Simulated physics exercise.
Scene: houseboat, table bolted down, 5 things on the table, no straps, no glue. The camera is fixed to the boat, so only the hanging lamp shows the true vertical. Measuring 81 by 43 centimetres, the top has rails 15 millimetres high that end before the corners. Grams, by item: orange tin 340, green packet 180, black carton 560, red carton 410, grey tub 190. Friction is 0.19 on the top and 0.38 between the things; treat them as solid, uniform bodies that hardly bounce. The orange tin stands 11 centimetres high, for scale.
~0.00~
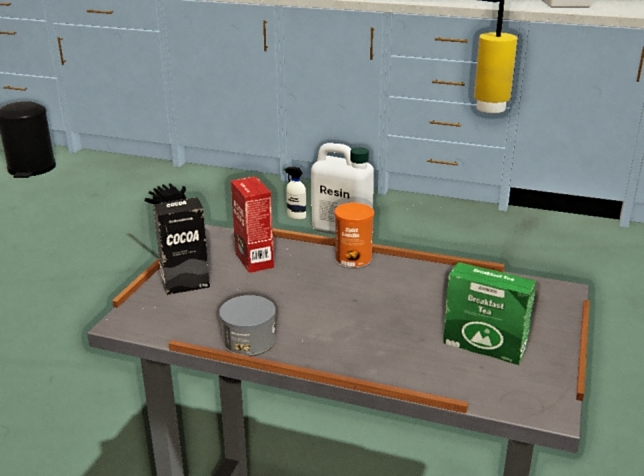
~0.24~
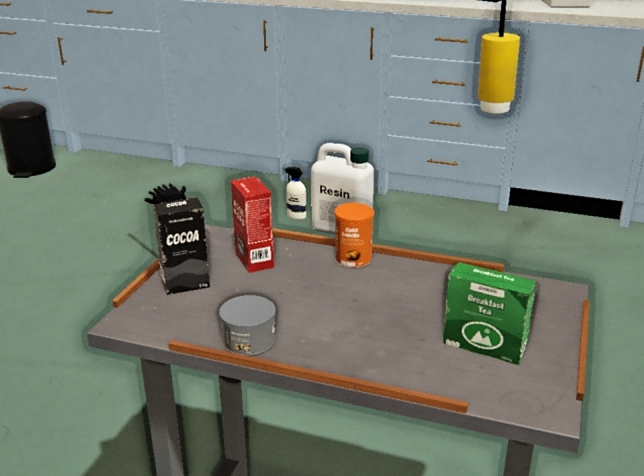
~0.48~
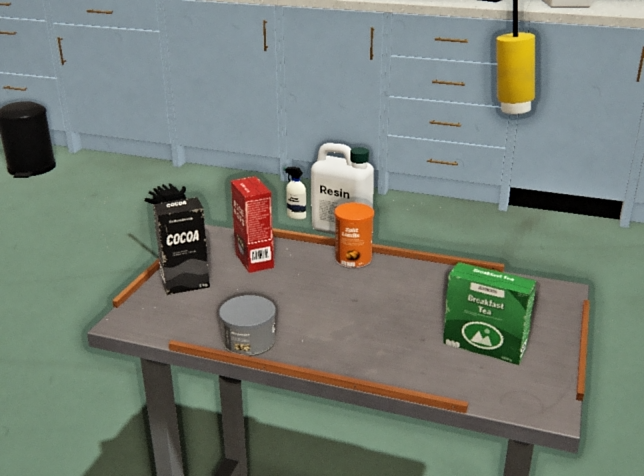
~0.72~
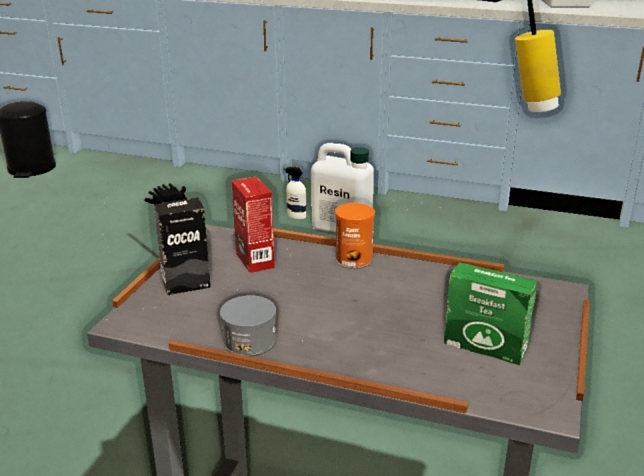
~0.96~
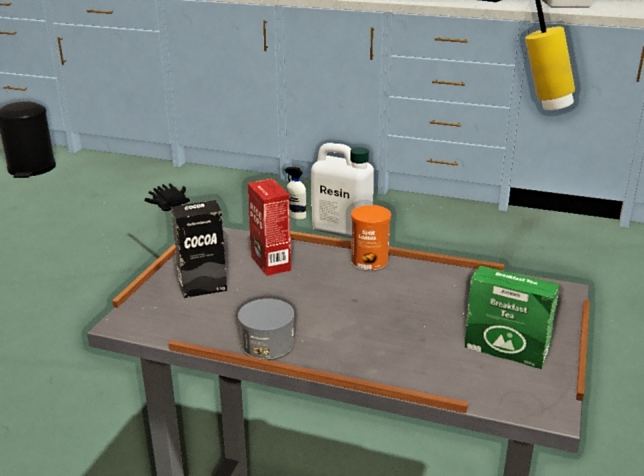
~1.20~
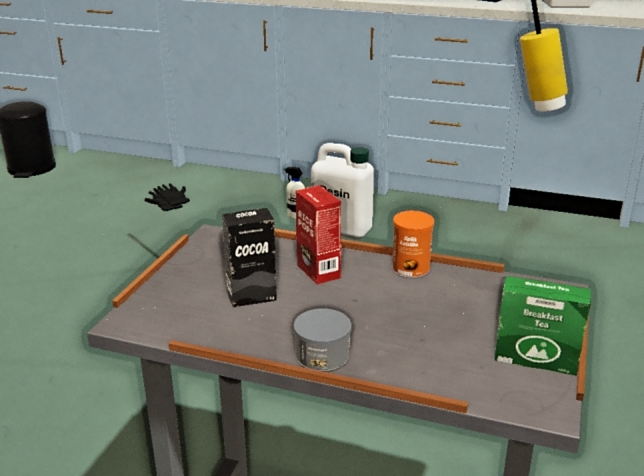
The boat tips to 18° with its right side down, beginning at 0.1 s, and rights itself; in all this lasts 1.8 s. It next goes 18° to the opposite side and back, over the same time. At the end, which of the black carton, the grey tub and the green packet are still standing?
The black carton remains standing, the grey tub remains standing, the green packet remains standing.
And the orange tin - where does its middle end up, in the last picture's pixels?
Near (321, 231).
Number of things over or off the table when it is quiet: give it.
Total count: 0.
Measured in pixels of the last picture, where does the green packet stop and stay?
It comes to rest near (266, 278).
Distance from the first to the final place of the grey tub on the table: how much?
I'd put it at about 0 centimetres.
After 1.50 s, floor tilted 7°, right side down; black carton moved 33 cm near (349, 275); grey tub moved 32 cm near (433, 362); green packet moved 9 cm near (541, 326).
After 2.80 s, floor tilted 18°, left side down; black carton moved 44 cm near (409, 285); grey tub moved 42 cm near (498, 375); green packet moved 4 cm near (510, 321).
After 3.10 s, floor tilted 14°, left side down; black carton moved 29 cm near (327, 271); grey tub moved 27 cm near (406, 356); green packet moved 11 cm near (421, 305).
After 3.40 s, floor tilted 4°, left side down; green packet moved 30 cm near (316, 287); black carton moved 10 cm near (230, 254); grey tub moved 9 cm near (299, 335).
In the end (4.2 s), not toppled but over 5 cm from the start, orange tin and green packet; the other 3 under 5 cm from the start. In the last view, black carton near (183, 246), grey tub near (248, 325).
